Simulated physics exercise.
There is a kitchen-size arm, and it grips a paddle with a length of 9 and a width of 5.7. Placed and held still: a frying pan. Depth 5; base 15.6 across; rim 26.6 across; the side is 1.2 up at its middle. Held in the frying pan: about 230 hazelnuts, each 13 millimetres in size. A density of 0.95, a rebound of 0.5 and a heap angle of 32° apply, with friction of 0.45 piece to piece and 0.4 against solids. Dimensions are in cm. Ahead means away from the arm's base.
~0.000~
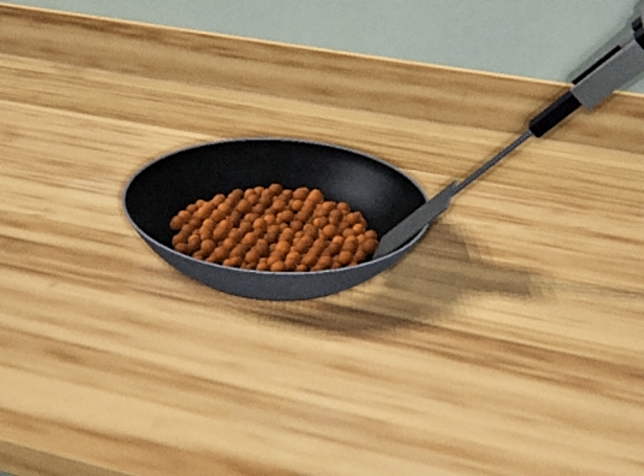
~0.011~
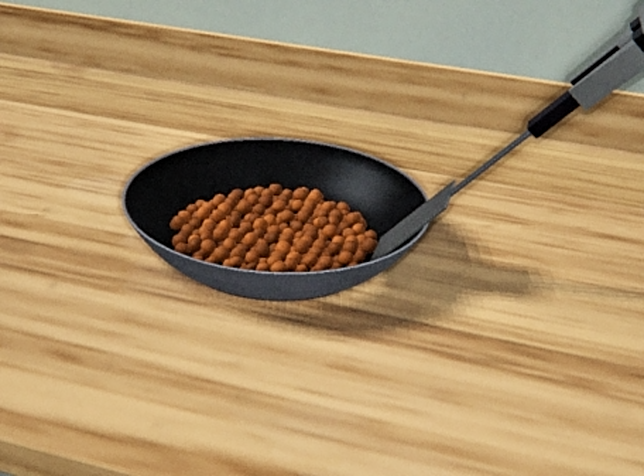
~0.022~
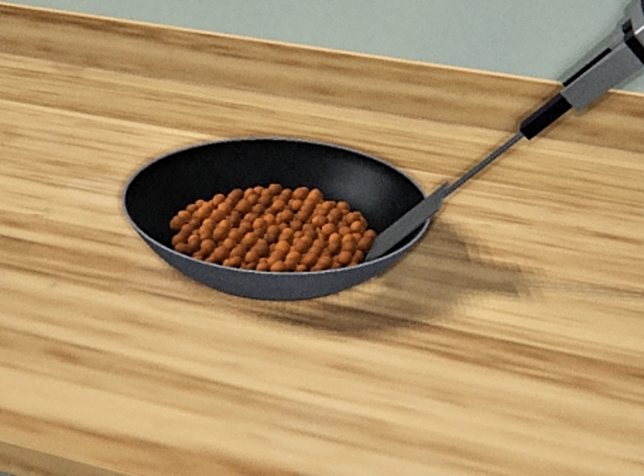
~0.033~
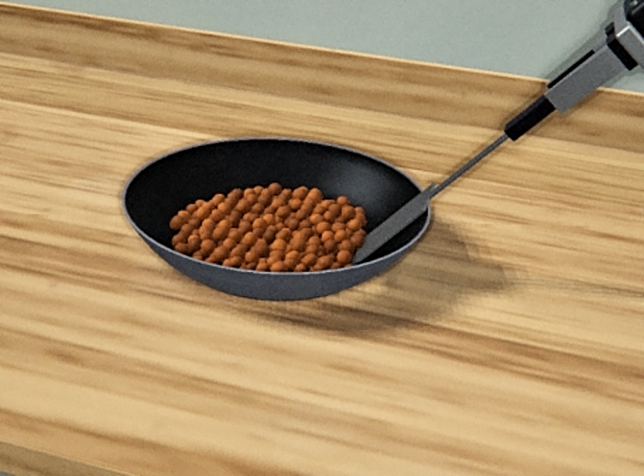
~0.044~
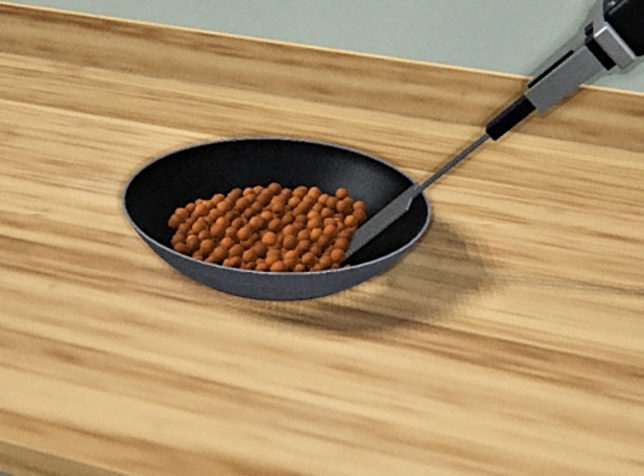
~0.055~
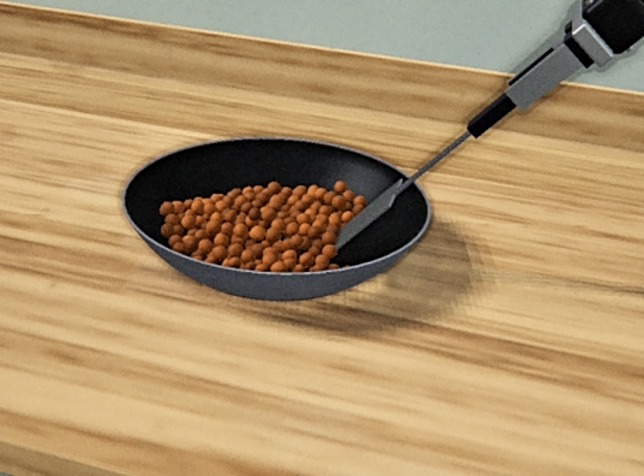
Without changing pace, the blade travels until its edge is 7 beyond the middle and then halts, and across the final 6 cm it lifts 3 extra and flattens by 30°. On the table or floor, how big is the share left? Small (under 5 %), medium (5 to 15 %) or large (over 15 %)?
Medium.
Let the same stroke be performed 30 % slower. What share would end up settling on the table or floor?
Around 0 per cent would finish on the table or floor.
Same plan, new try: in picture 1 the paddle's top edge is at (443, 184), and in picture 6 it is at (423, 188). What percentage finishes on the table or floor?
Off the vessel, on the table or floor: Some 0 percent.
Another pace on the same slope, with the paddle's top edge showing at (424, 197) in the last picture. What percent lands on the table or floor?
That share would be about 0 percent.
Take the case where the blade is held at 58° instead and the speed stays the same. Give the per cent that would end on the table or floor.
5 %.
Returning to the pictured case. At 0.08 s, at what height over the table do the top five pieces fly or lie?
Somewhere near 5 cm, I'd say.
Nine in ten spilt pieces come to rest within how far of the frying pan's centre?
I'd put it at about 60 centimetres.
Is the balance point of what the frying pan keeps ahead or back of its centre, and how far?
The kept load is shifted forward by about 3.5 cm.
After 0.08 s, sloping 50°, highest piece 5 above the table; 227 in the frying pan.
After 0.11 s, sloping 42°, highest piece 6 above the table; 227 in the frying pan.
After 0.32 s, sloping 20°, highest piece 7 above the table; 210 in the frying pan, 10 on the table or floor, 7 on the blade or in flight.
After 1.37 s, sloping 20°, highest piece 4 above the table; 210 in the frying pan, 17 on the table or floor.
In the end, 210 in the frying pan, 17 on the table or floor. That is 7 % on the table or floor.
